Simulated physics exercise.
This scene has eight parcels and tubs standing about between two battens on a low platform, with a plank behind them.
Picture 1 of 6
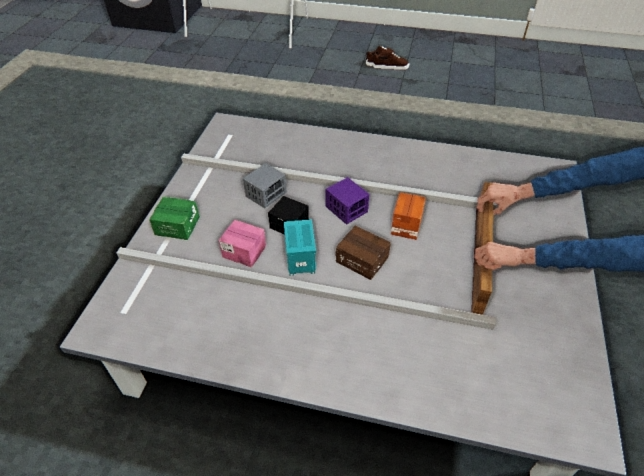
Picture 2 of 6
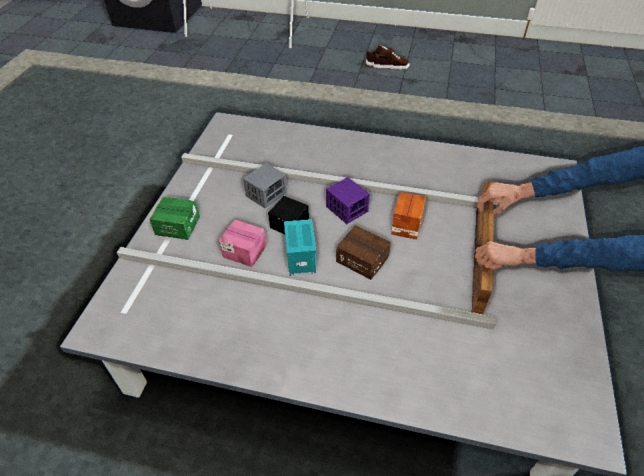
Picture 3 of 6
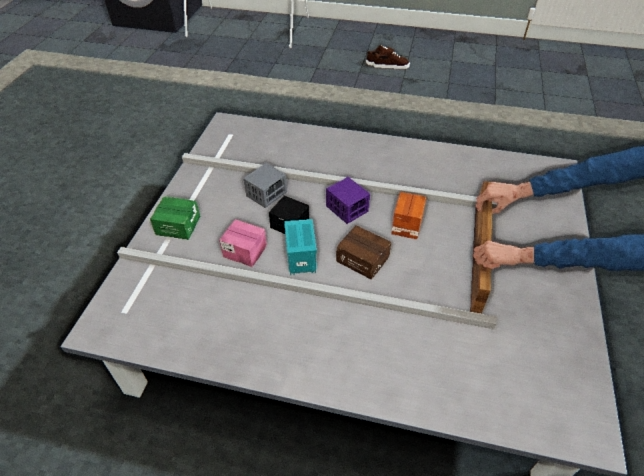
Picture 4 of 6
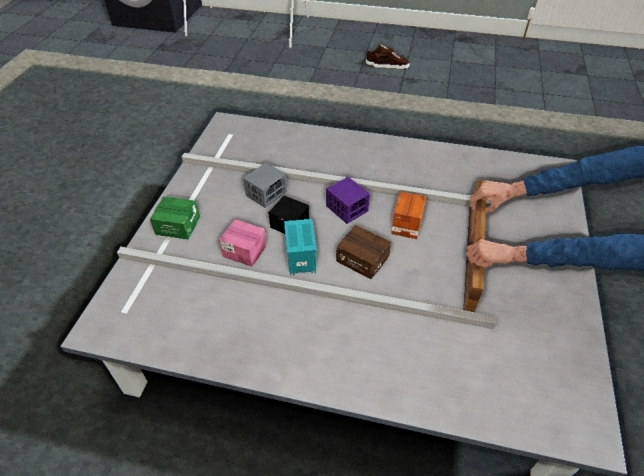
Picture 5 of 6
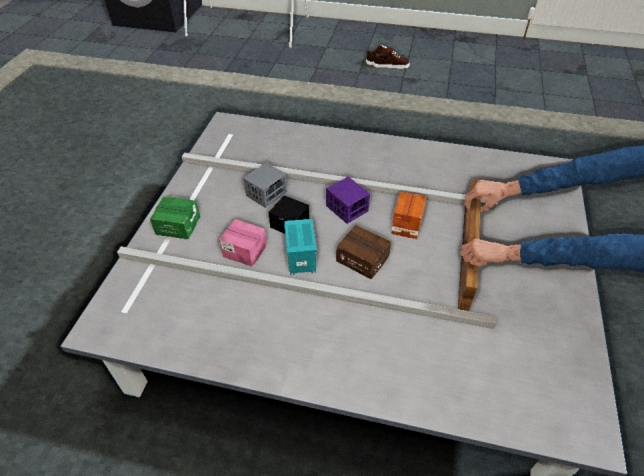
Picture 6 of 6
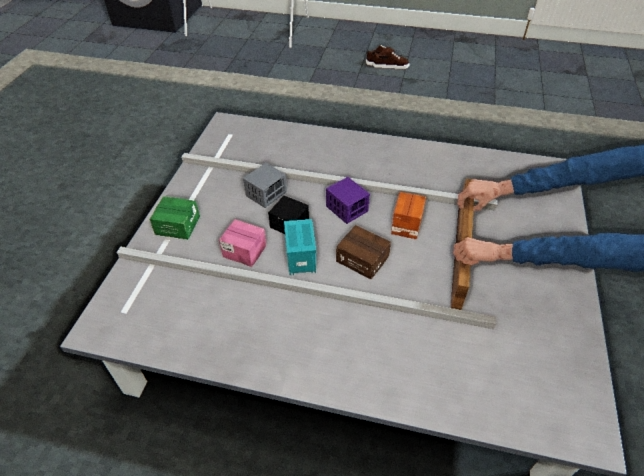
Two hands slide a wooden plank slightly left between battens toward eight unmoving coloured boxes.
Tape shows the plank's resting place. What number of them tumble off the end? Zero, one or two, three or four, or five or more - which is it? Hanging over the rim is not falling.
It will most likely knock five or more off.
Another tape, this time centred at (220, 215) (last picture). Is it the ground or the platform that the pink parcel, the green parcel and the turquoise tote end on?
Outcome - pink parcel: It is not there; green parcel: It is not there; turquoise tote: It stays up there.
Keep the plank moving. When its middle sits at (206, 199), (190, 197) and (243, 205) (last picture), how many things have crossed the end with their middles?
3, 5 and 1.
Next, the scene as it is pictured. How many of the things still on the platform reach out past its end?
1 of them.
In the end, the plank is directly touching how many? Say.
The figure is 2.
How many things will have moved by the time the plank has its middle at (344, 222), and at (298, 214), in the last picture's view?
So 4, and at the other place 7.
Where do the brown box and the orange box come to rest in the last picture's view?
First (152, 221), then (183, 180).
Soon after, none off yet; green parcel at rest near (175, 218); grey crate at rest near (265, 185); pink parcel at rest near (243, 243).
Then, none off yet; green parcel moved a little near (157, 212); grey crate moved well along near (218, 175); pink parcel moved well along near (177, 233).
At rest, the number that fall off is five or more; fallen, purple crate, turquoise tote, black crate, pink parcel, grey crate and green parcel.
